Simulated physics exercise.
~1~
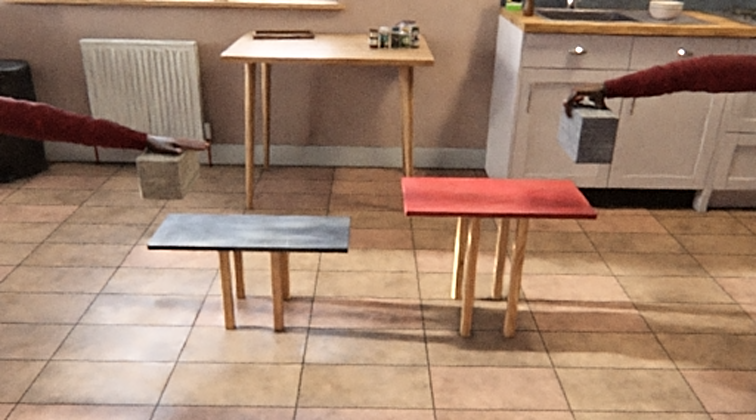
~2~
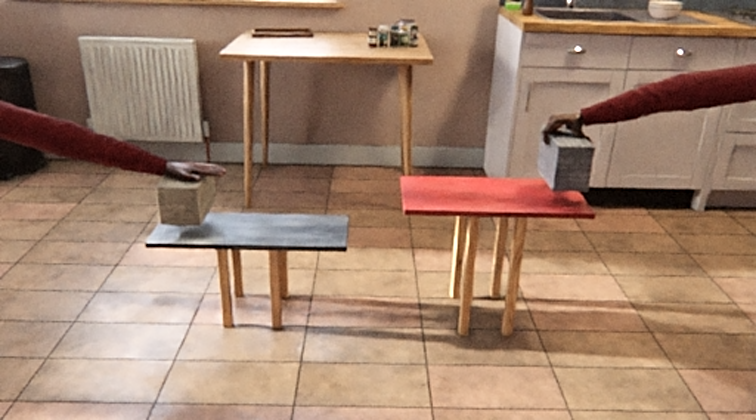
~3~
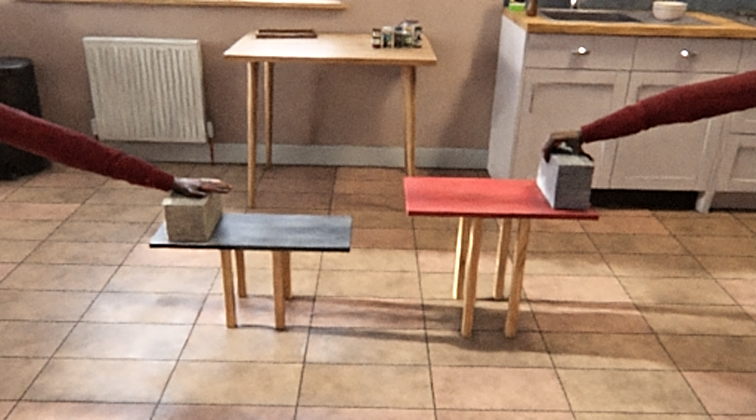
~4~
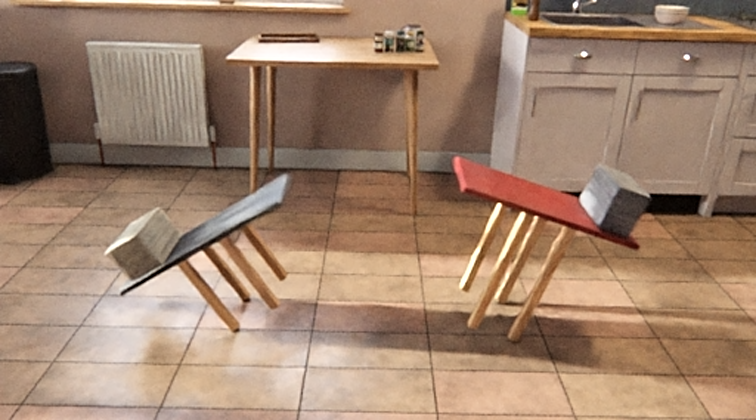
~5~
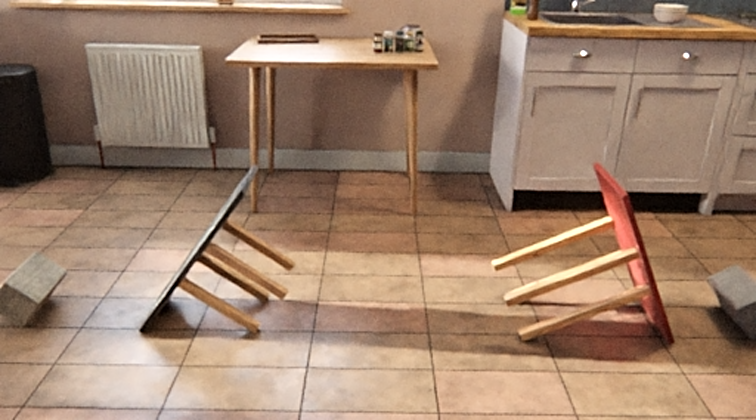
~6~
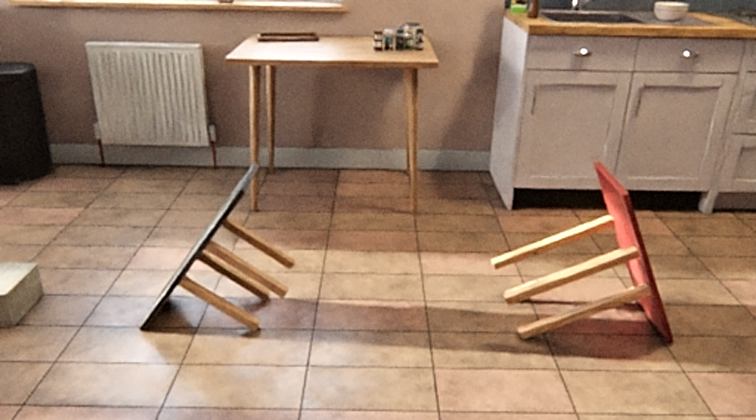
Two hands set blocks on the outer ends of two small tables, and both topple outward.
